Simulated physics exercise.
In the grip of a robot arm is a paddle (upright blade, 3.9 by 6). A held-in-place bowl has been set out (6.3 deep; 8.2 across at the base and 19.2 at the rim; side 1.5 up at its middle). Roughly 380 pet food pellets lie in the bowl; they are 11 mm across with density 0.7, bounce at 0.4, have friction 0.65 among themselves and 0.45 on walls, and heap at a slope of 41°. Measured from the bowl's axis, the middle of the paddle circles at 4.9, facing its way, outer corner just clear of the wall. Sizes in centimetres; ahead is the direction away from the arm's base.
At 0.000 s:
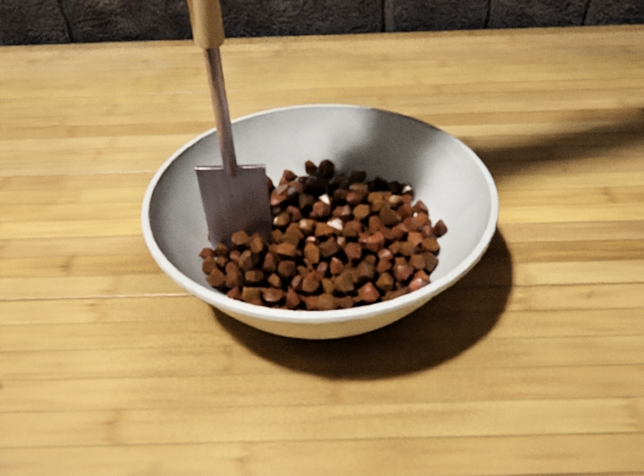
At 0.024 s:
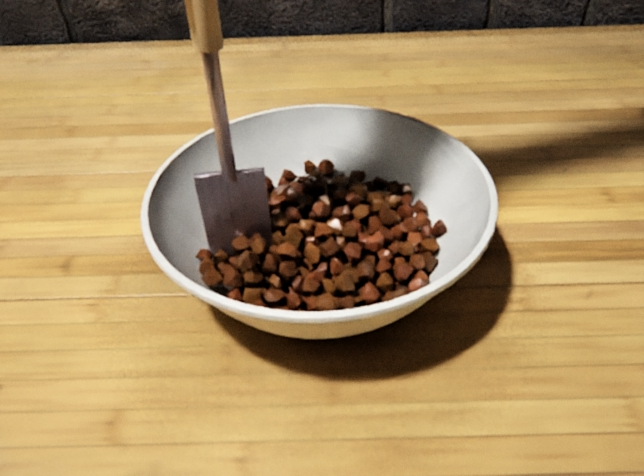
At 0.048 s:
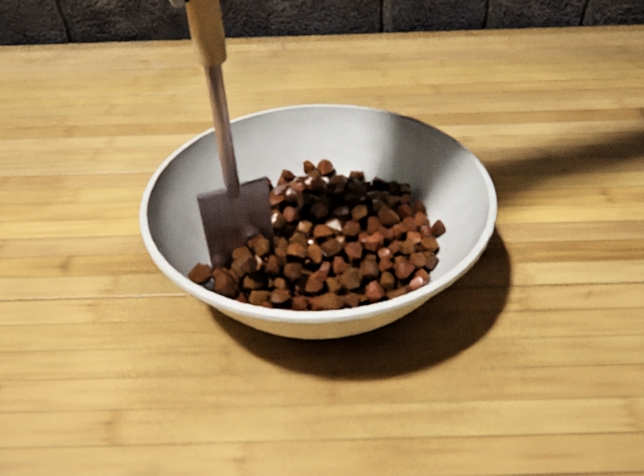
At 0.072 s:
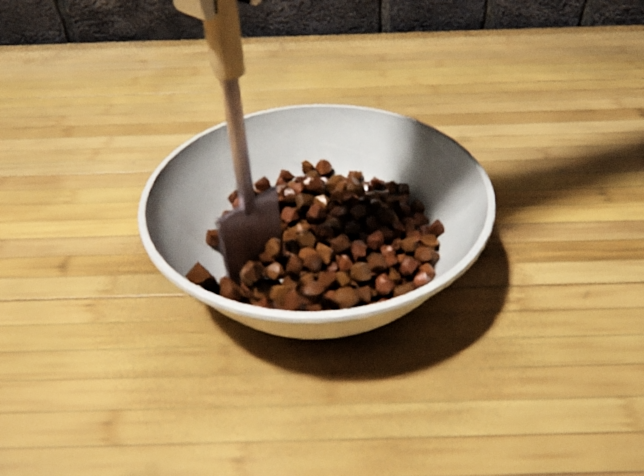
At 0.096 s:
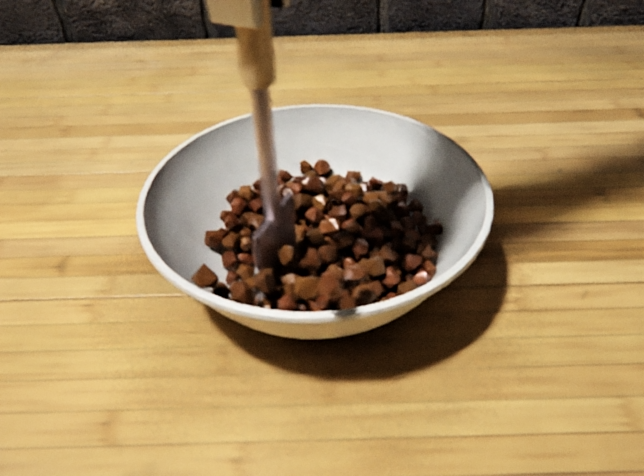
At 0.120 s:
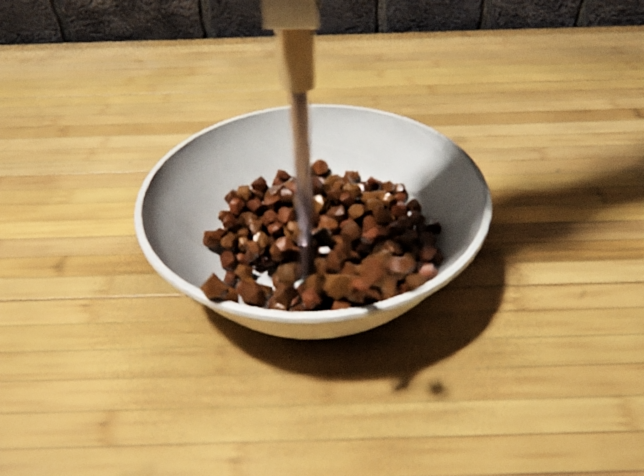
A wooden-handled paddle sweeps from left to right through brown pellets in a white bowl.
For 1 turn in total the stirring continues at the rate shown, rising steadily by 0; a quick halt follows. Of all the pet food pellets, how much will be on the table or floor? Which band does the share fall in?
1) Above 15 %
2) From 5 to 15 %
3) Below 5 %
(1) Above 15 %.
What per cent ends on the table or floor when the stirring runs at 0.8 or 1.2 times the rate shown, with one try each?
It would be some 15 and 35 percent respectively.
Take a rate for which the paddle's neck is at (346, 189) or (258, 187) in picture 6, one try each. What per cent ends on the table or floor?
Close to 35 and 10 in a hundred.
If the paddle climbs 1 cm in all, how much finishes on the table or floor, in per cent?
Result: Roughly 20 %.
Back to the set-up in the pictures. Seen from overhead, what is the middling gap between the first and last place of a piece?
Something near 9 cm, measured level.
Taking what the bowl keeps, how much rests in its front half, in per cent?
Around 70 percent of it.
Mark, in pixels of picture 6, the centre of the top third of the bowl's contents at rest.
Centre of top third: Approx. (252, 284).
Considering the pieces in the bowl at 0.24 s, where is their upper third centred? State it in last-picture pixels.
About (402, 169) in the last picture.
After 0.24 s, 189° round, highest piece 12 above the table; 352 in the bowl, 2 on the table or floor, 21 in flight or on the tool.
After 0.36 s, 291° round, highest piece 10 above the table; 319 in the bowl, 27 on the table or floor, 29 in flight or on the tool.
After 0.62 s, 0° round, highest piece 6 above the table; 275 in the bowl, 100 on the table or floor.
After 1.32 s, 0° round, highest piece 6 above the table; 275 in the bowl, 100 on the table or floor.
In the end, 275 in the bowl, 100 on the table or floor. That is 27 % on the table or floor.
